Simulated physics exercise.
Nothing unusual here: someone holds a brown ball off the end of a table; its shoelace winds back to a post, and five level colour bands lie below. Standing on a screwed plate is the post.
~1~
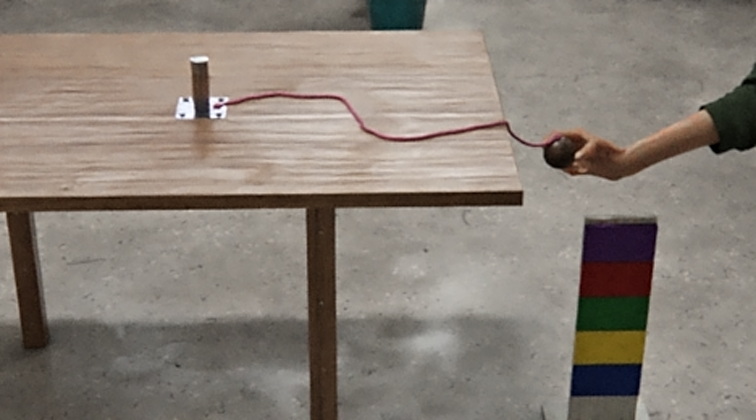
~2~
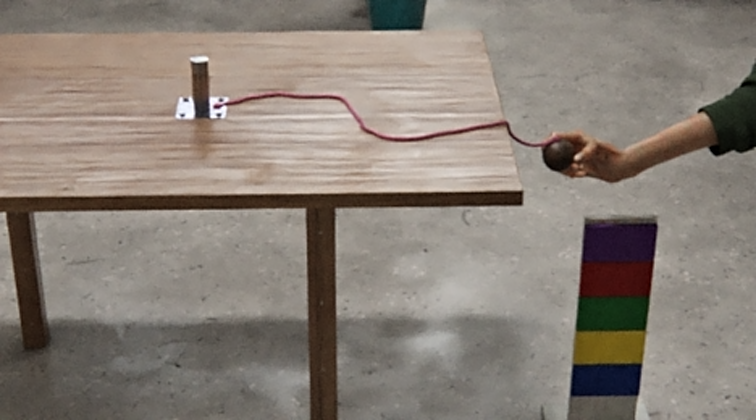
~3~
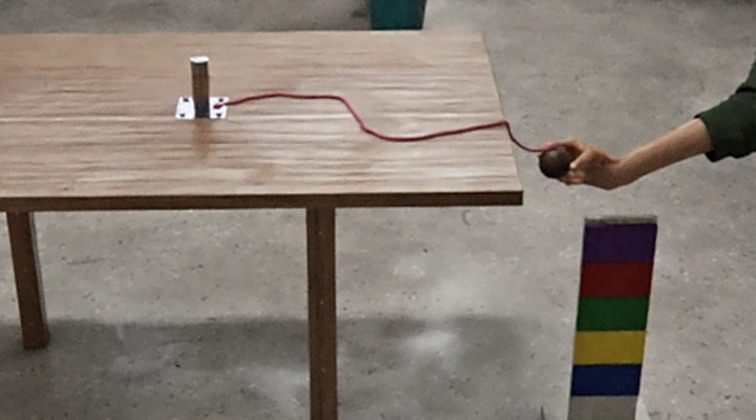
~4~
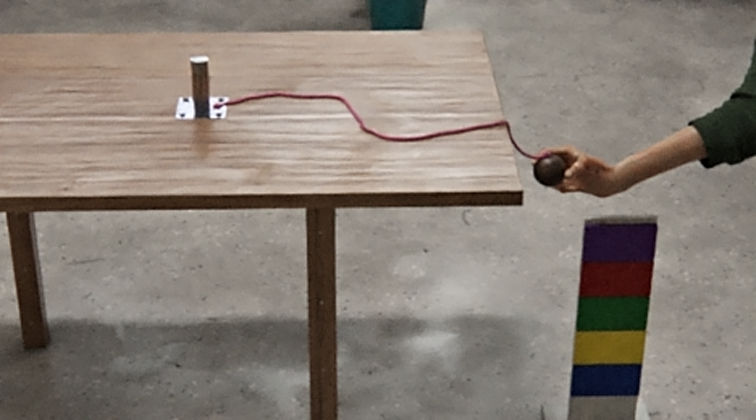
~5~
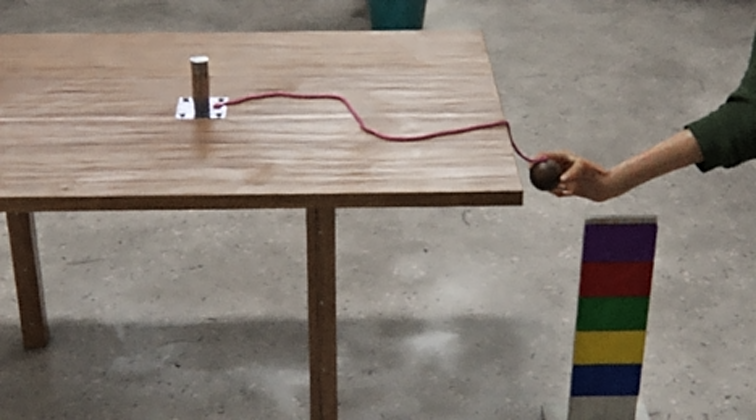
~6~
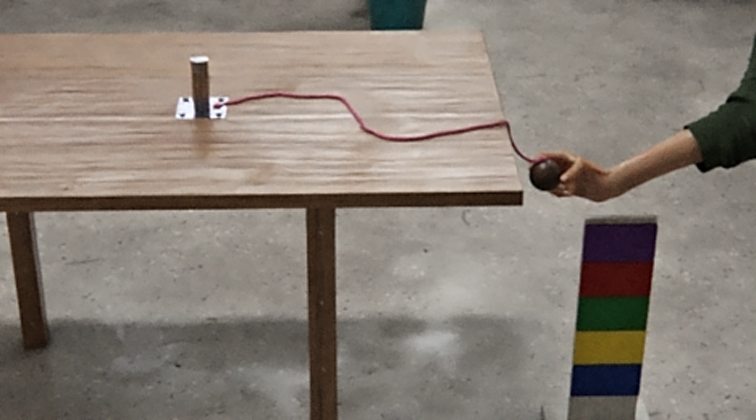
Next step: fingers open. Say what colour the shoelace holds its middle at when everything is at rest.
That would be red.
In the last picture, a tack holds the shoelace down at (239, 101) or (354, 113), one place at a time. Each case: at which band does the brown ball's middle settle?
In order: Red; purple.
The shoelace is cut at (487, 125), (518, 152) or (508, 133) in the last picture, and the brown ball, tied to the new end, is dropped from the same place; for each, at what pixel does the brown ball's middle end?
In turn, (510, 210) for the first, (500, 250) for the second and (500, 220) for the third.
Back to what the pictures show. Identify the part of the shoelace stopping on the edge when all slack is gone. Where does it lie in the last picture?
(422, 137).
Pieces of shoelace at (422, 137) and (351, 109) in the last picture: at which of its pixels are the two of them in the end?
Result - first point (506, 125), second point (395, 113).
Soon after, ball near (489, 259); level with red.
After that, ball near (519, 270); level with red.
In the end, ball near (505, 275); level with red. Its middle rests at the red band.
